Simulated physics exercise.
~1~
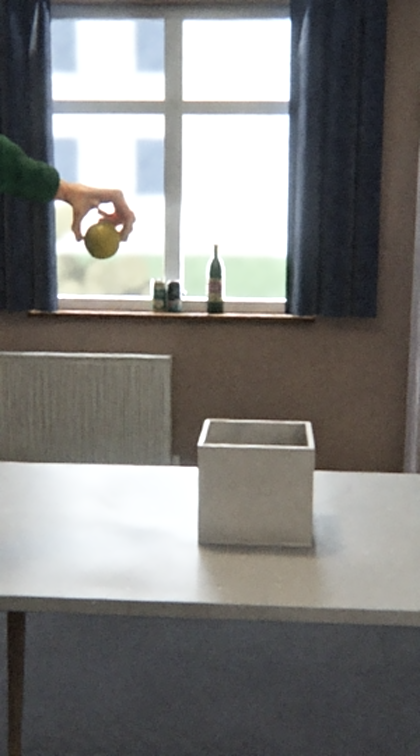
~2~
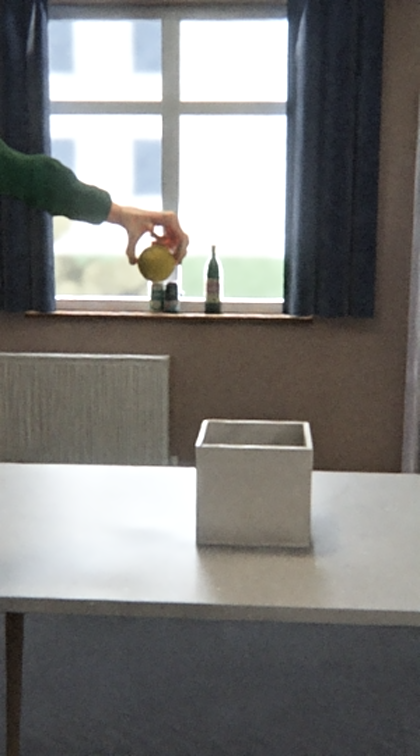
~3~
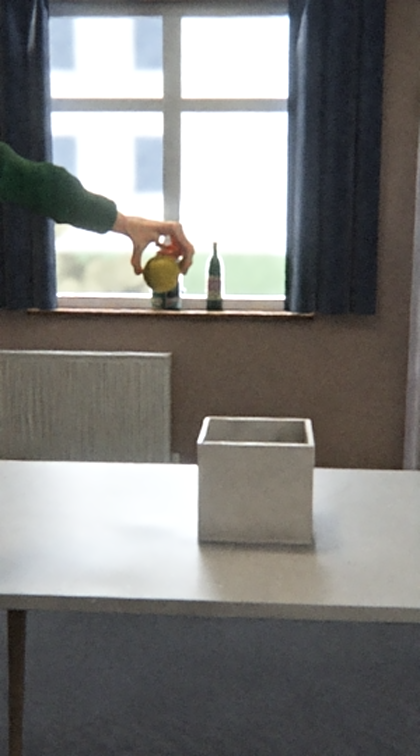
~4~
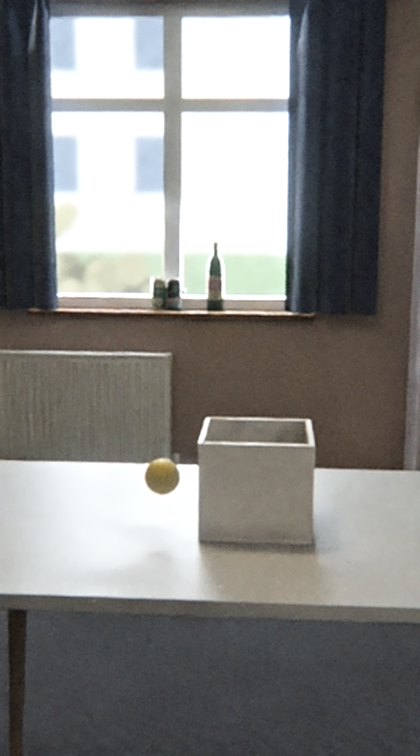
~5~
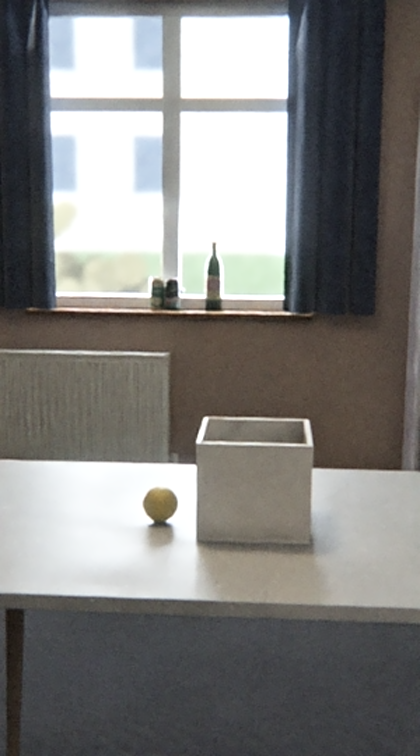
An arm in a green sleeve reaches in from the left, holding a yellow lemon high above a white table, seen from the front in a room with a bright window. Dark blue curtains frame the window, small bottles stand on its sill, and a white radiator sits below at the left. A square, whitish container rests on the table, right of centre. The hand carries the lemon right, lowers it slightly and lets go short of the container. The lemon drops, the hand is gone, and the fruit ends on the table, left of the container.
